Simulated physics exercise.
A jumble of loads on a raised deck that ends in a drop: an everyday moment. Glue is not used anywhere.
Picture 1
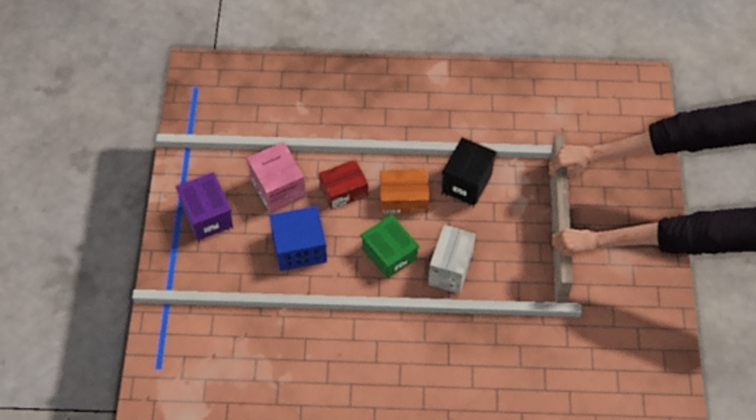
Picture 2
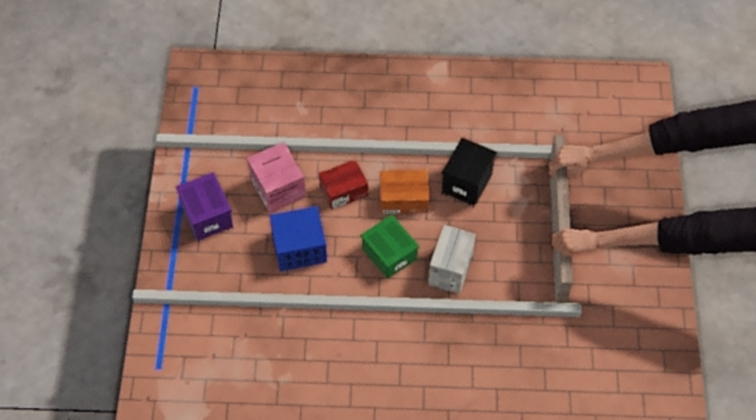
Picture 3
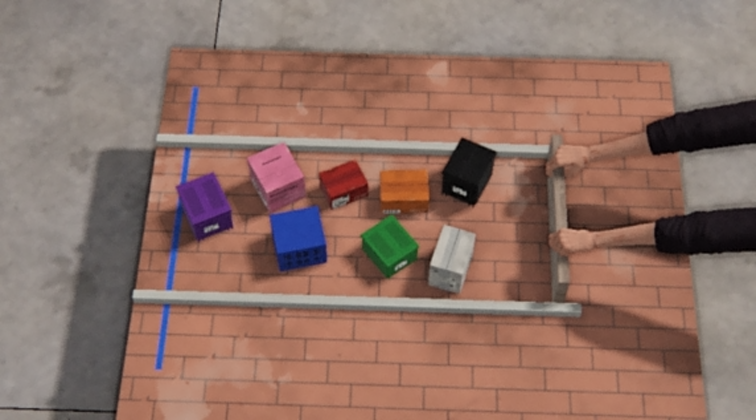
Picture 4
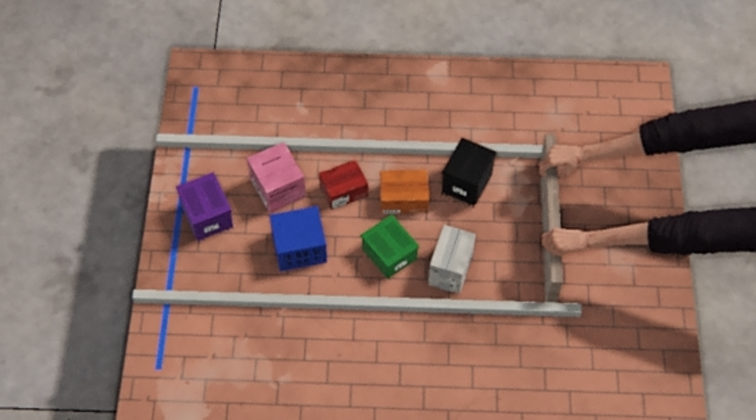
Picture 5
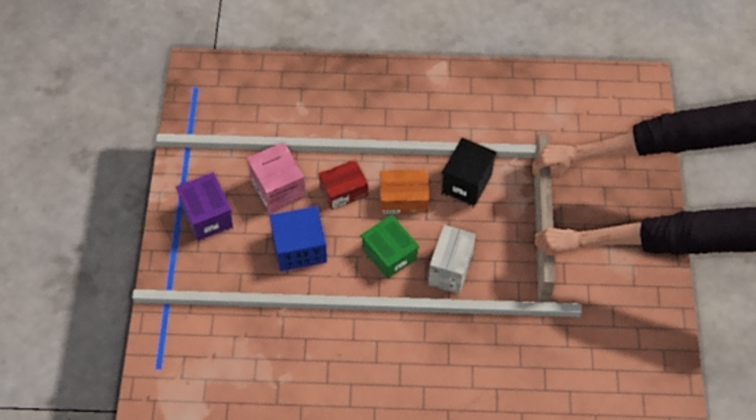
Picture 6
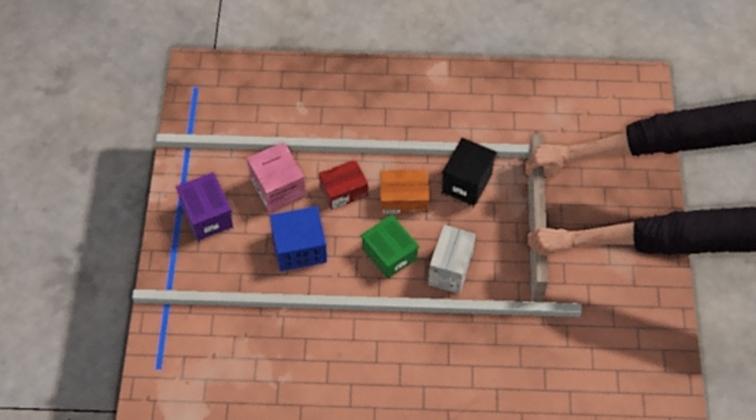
Two hands slid a plank a short way left between two pale rails on a brick surface, while eight colored boxes, the purple one over a blue line, stayed still and untouched.
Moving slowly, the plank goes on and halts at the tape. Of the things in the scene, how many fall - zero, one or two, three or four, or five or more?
My prediction is five or more fallers.
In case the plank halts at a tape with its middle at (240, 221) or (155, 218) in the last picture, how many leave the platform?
First 3, second 8.
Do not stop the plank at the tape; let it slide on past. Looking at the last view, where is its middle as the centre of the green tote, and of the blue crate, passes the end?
For the green tote, about (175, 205); for the blue crate, about (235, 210).
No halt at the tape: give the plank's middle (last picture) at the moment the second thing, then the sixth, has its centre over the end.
First: Around (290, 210). Next: Around (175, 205).
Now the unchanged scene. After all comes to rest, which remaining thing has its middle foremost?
That's the green tote.
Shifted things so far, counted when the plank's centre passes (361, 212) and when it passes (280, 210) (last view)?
I get 8 at the one place and 8 at the other.
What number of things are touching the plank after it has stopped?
Tally at the end: 3.
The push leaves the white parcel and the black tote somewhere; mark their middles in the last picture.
Reading them off: First (154, 254); then (162, 168).
A little later, none off yet; purple tote moving near (201, 208); pink box shifted about its own width near (236, 175); blue crate shifted a little near (285, 236).
When it is over, the number that fall off is five or more; down, orange parcel, red parcel, blue crate, pink box and purple tote.
